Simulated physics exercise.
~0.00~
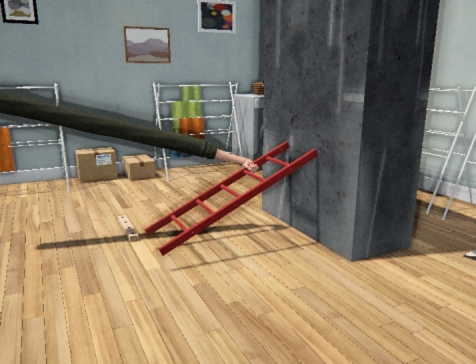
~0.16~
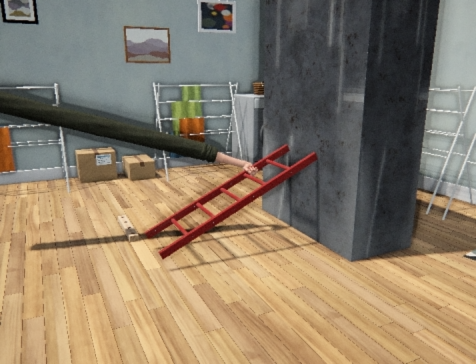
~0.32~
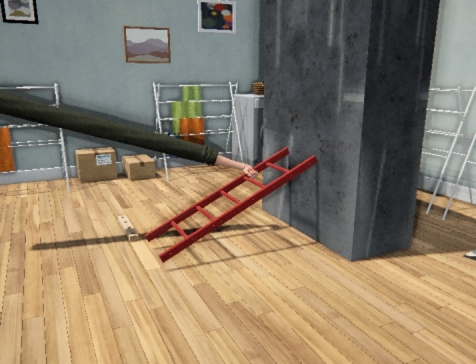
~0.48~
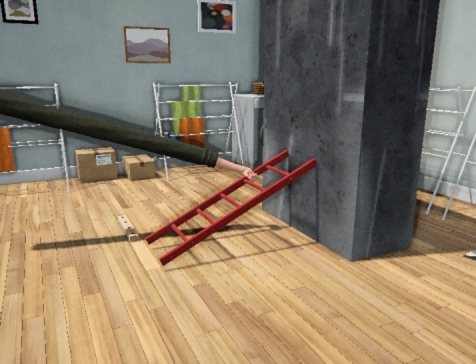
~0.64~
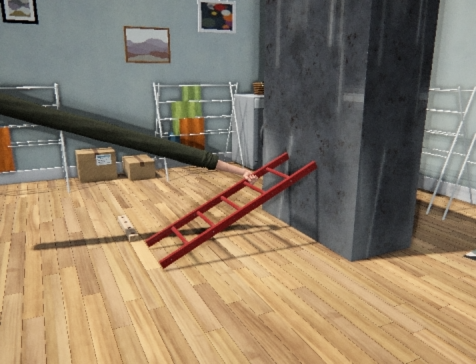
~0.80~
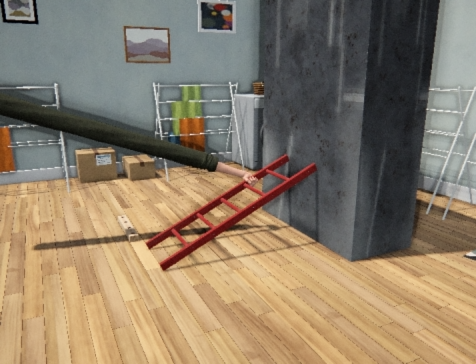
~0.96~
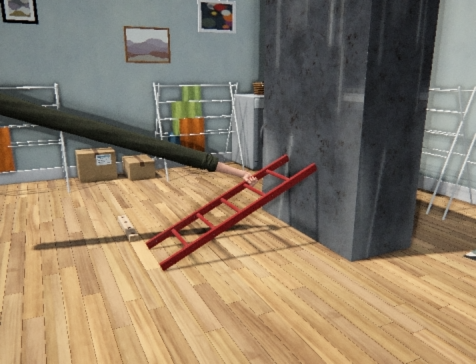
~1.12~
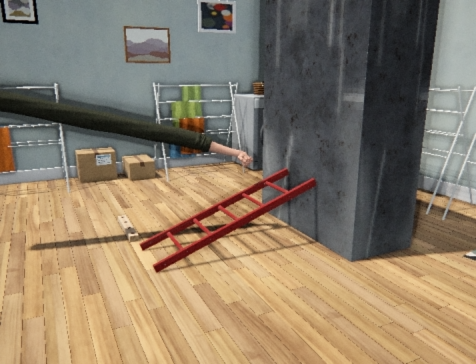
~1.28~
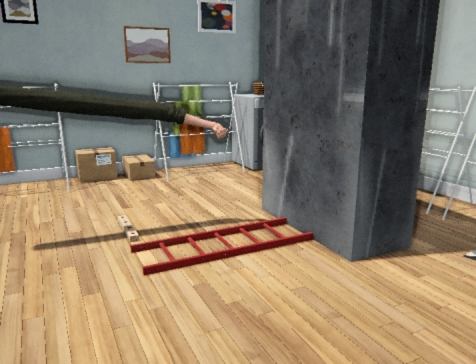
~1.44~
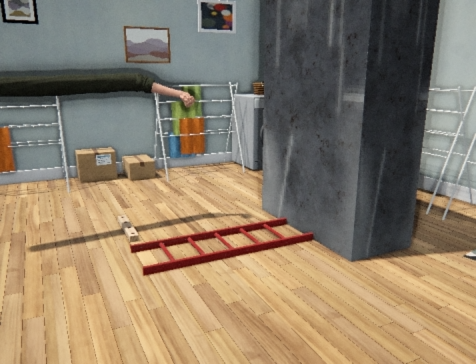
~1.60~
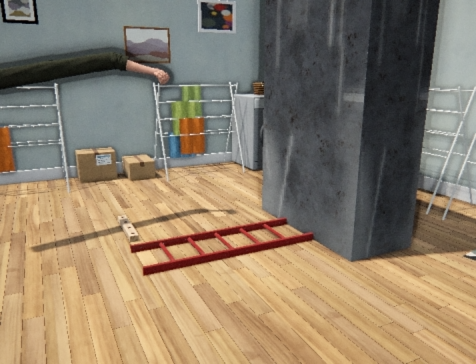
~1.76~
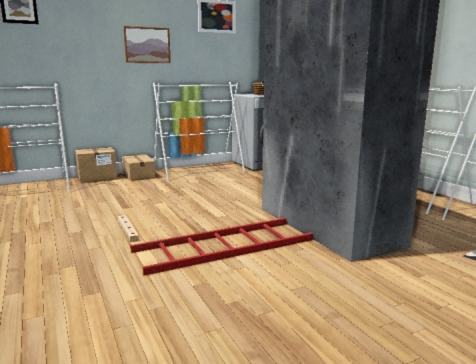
In a room with a wooden floor, a hand releases a red rack leaning on a dark pillar, and it slips down flat.
